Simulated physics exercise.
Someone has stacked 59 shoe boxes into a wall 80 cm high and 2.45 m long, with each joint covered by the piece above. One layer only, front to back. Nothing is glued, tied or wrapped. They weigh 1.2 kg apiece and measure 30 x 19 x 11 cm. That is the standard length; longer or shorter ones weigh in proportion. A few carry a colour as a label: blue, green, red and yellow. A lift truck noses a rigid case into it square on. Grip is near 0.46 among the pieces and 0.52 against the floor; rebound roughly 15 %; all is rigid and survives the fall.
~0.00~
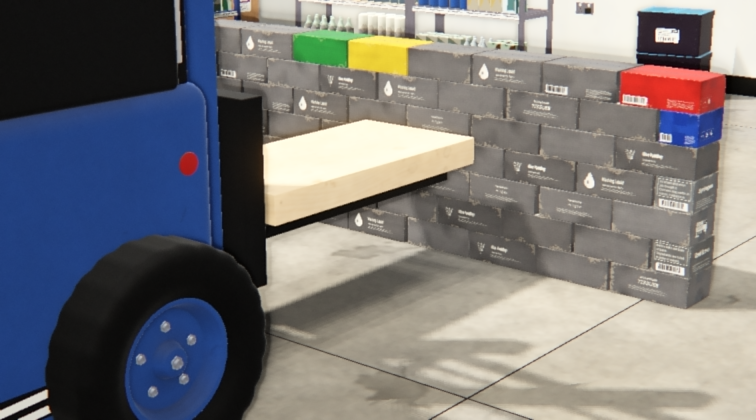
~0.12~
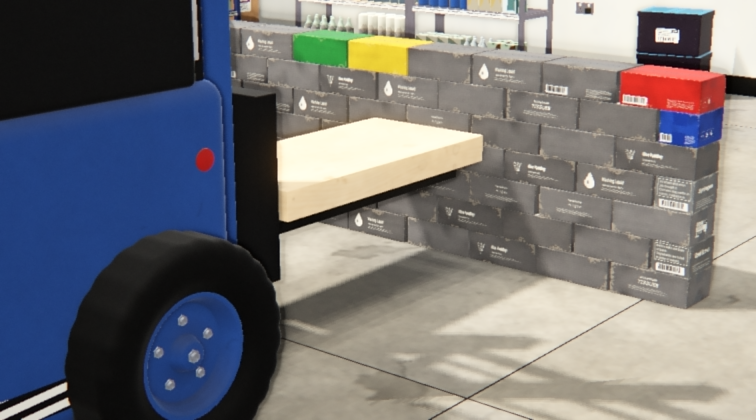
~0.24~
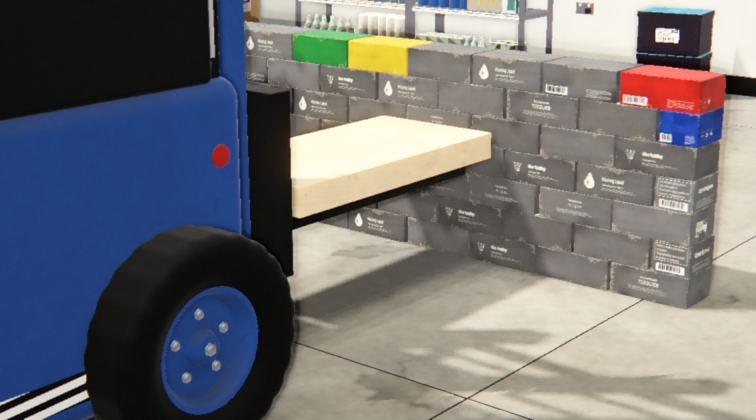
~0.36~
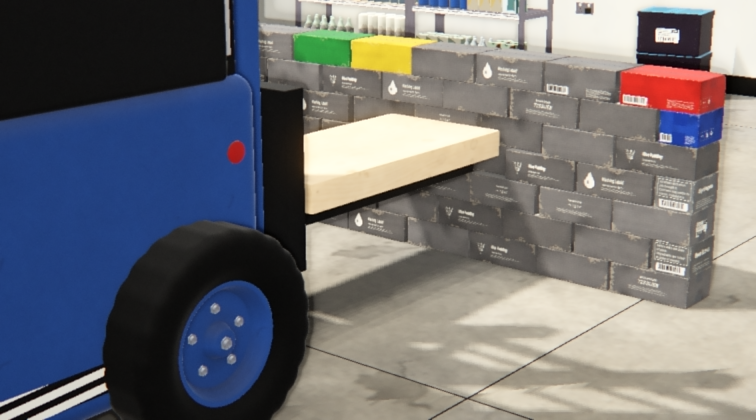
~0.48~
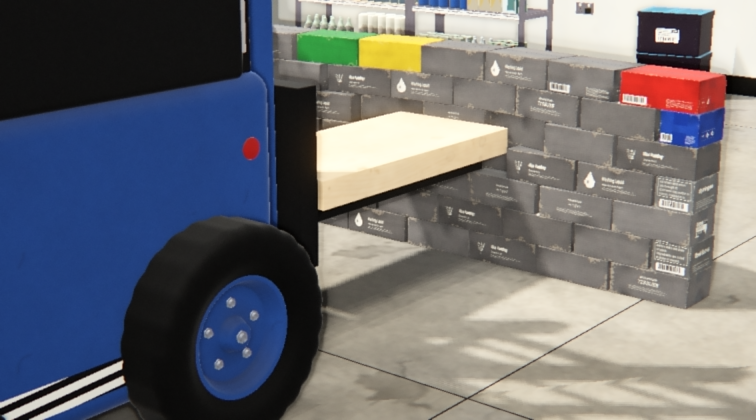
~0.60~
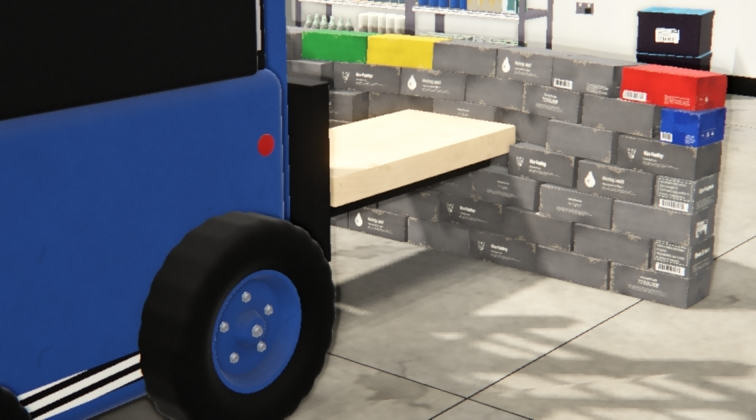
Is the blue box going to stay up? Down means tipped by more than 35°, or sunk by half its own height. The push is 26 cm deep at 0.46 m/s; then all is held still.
In the end the blue box remains up.
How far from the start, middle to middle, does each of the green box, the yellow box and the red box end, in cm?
Green 95, yellow 120, red 5.
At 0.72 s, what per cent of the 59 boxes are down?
0 per cent by then.
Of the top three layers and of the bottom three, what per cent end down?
Top 50, bottom 0 per cent.
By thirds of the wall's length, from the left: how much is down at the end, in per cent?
Left 0, middle 50, right 20 per cent.
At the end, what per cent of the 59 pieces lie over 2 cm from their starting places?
Shifted: 35 per cent.
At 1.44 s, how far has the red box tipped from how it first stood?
Roughly 0°.
Around 0.72 s, none of the 59 boxes down, 23 disturbed; blue box unmoved; yellow box tipped 12°.
Around 0.92 s, 8 of the 59 boxes down; blue box unmoved; yellow box tipped 31°, 49 mm lower.
Around 1.14 s, 14 of the 59 boxes down; blue box unmoved; green box tipped 55°, 20 cm lower.
Around 1.44 s, 14 of the 59 boxes down; blue box unmoved; yellow box on its side.
Finally (2.2 s), 14 of the 59 boxes down; blue box unmoved; green box upside down; yellow box upside down. Seen by the last camera, middles, blue box near (692, 125), green box near (353, 169).
